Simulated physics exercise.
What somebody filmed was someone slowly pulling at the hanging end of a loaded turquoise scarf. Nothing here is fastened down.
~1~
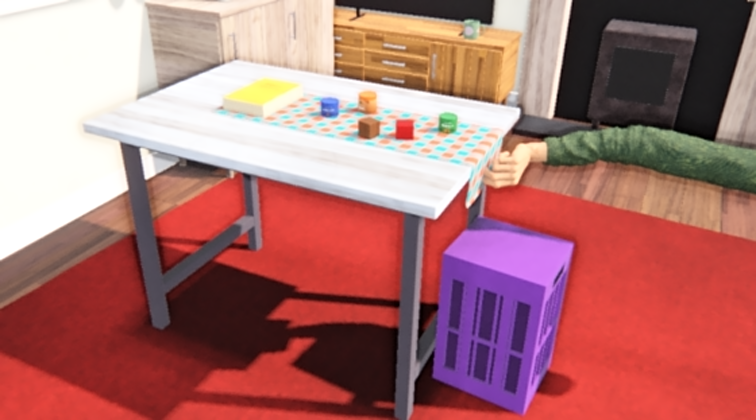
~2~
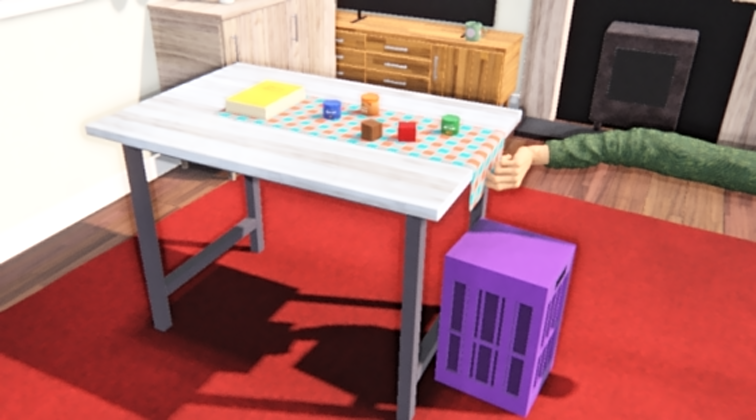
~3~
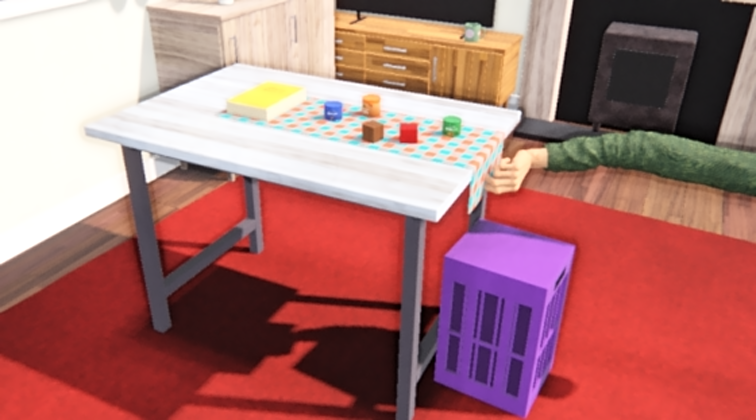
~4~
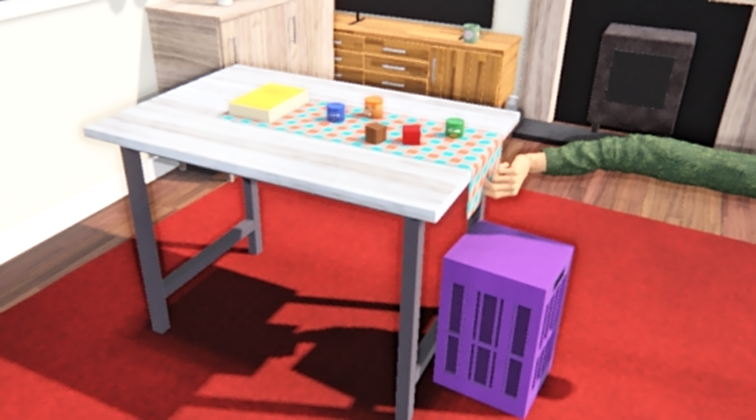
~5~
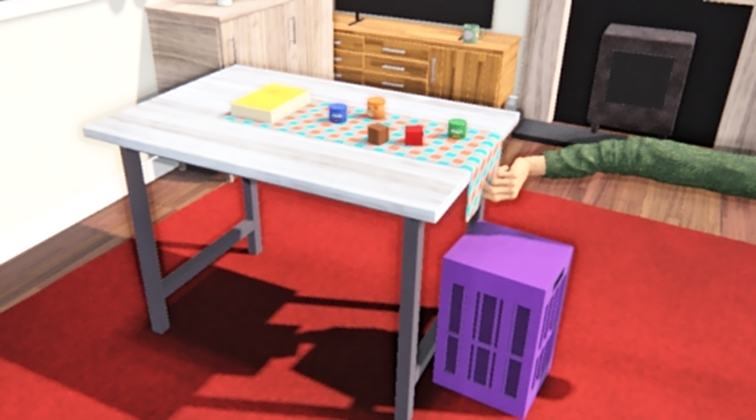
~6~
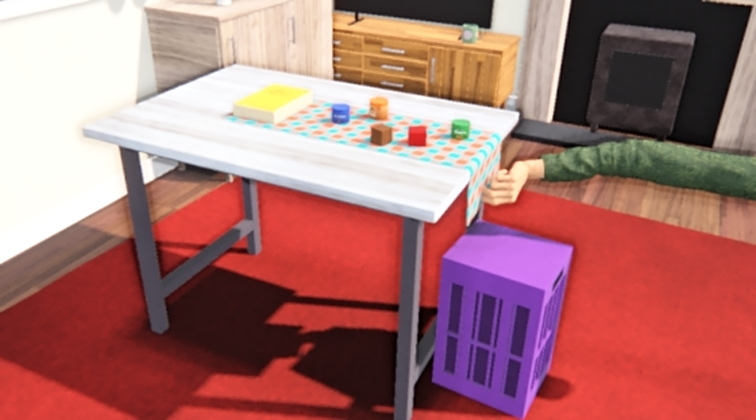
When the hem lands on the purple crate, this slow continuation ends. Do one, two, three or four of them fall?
Going over the edge will be one of them.
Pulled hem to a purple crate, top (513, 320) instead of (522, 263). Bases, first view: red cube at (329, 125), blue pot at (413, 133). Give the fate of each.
Final state: The red cube is still in place, the blue pot is no longer up.
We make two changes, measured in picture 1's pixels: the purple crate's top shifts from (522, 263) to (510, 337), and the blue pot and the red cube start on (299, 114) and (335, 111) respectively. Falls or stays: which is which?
Blue pot stays, red cube stays.
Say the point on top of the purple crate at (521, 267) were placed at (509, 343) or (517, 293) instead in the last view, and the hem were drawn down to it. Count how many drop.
We'd get 4 in the first case and 2 in the second.
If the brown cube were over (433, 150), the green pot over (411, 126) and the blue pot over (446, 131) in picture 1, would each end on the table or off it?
The brown cube is off the top, the green pot is still on top, the blue pot is off the top.
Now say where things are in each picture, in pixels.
Hem (467, 208); green pot (449, 115); red cube (405, 122); brown cube (369, 120); orange pot (368, 94); blue pot (330, 100); top of the crate (522, 263), in the first picture.
Hem (470, 211); green pot (451, 117), in the second picture.
Hem (469, 214); red cube (409, 126), in the third picture.
Hem (467, 219); brown cube (376, 125); top of the crate (522, 267), in the fourth picture.
Hem (466, 222); orange pot (376, 99), in the fifth picture.
Hem (467, 226); green pot (461, 122); red cube (418, 129); brown cube (382, 127); orange pot (379, 100); blue pot (341, 106), in the sixth picture.
A little later, hem on the crate; green pot gone.
When it is over, hem on the crate; green pot gone. The count of fallen things is one.
